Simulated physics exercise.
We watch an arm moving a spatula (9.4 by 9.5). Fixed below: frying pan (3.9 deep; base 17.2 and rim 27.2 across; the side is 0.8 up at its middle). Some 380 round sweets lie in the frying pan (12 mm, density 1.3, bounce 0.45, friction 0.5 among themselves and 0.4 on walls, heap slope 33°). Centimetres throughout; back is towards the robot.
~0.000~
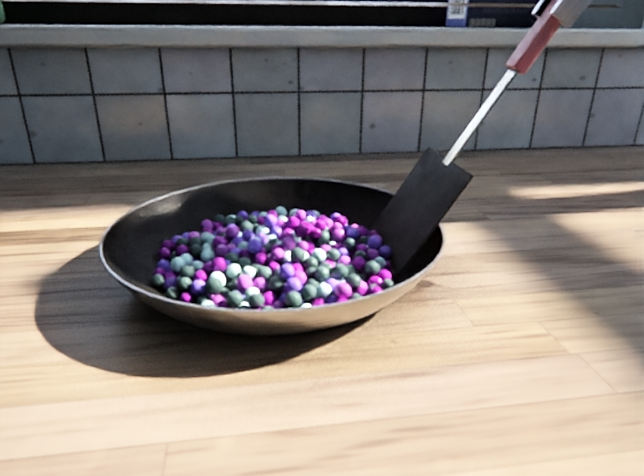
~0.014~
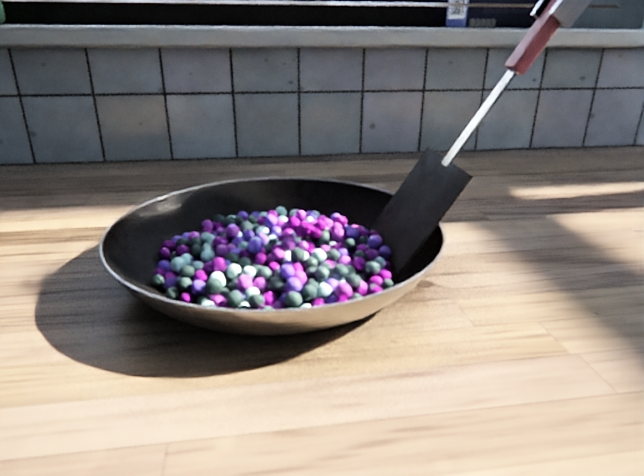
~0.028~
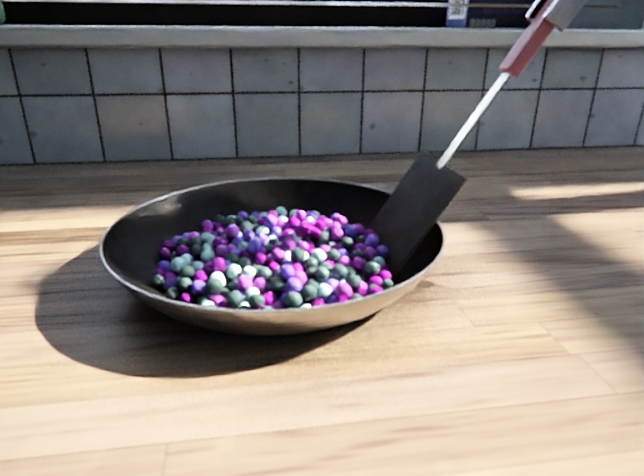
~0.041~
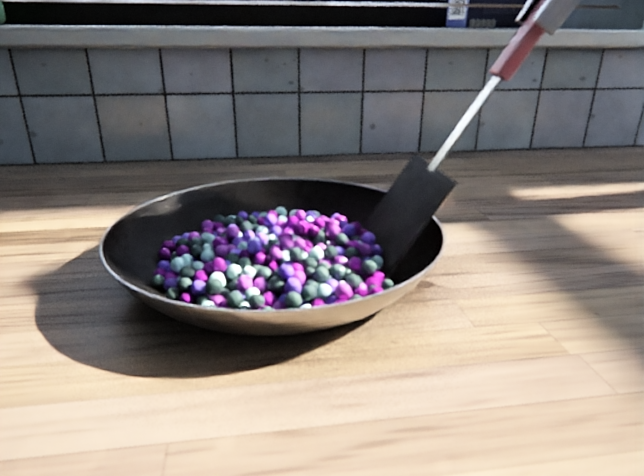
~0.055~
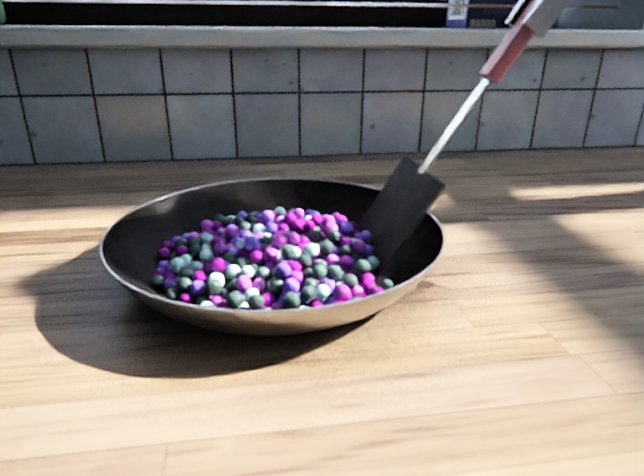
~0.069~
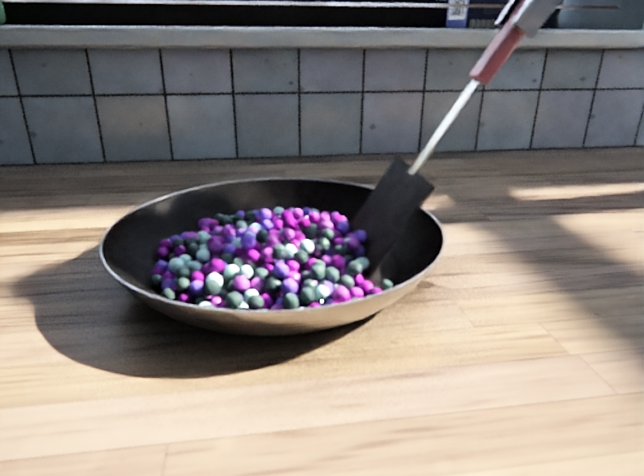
A robot arm, only partly in view at the upper right, holds a dark, flat-bladed spatula with a red and grey handle over a sunlit wooden counter, seen from slightly above. A dark frying pan heaped with small round purple, magenta, green and pale sweets sits before grey tiles. The spatula slides a short way left inside the pan, nudging nearby sweets, while pan and camera stay still.
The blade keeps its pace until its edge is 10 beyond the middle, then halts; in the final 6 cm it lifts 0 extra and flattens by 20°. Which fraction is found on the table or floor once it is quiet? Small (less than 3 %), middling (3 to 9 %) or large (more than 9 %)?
Share on the table or floor: Large (more than 9 %).
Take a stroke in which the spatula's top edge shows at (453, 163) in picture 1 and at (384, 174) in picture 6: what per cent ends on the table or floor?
About 30 per cent.
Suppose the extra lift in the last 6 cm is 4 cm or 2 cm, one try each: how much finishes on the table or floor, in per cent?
Some 25 and 20 per cent.
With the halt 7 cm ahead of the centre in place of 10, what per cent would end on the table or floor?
Then about 0 per cent.
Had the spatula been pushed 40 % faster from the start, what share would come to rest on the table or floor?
Then about 25 per cent.
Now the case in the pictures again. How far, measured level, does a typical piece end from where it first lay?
About 7 cm.
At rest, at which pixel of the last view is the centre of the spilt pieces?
At about (57, 271).
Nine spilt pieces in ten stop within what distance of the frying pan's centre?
Some 25 cm.
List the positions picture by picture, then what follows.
The first picture shows the spatula top edge at (449, 160), sloping 57°; upper third of the load around (288, 246), from x 160 to 385, top at y 210; 379 in the frying pan.
The second picture shows the spatula top edge at (448, 160), sloping 57°; upper third of the load around (290, 246), from x 160 to 385, top at y 215.
The third picture shows the spatula top edge at (443, 163), sloping 57°; upper third of the load around (293, 245), from x 160 to 390, top at y 215.
The fourth picture shows the spatula top edge at (434, 166), sloping 57°; upper third of the load around (296, 244), from x 160 to 390, top at y 215.
The fifth picture shows the spatula top edge at (424, 168), sloping 57°; upper third of the load around (291, 242), from x 160 to 385, top at y 215.
The sixth picture shows the spatula top edge at (415, 170), sloping 57°; upper third of the load around (287, 242), from x 155 to 385, top at y 215; 379 in the frying pan.
After 0.17 s, sloping 57°, highest piece 4 above the table; 379 in the frying pan.
After 0.27 s, sloping 51°, highest piece 5 above the table; 379 in the frying pan.
After 0.52 s, sloping 37°, highest piece 6 above the table; 318 in the frying pan, 59 on the table or floor, 2 on the blade or in flight.
After 1.57 s, sloping 37°, highest piece 6 above the table; 315 in the frying pan, 64 on the table or floor.
In the end, 315 in the frying pan, 64 on the table or floor. That is 17 % on the table or floor.
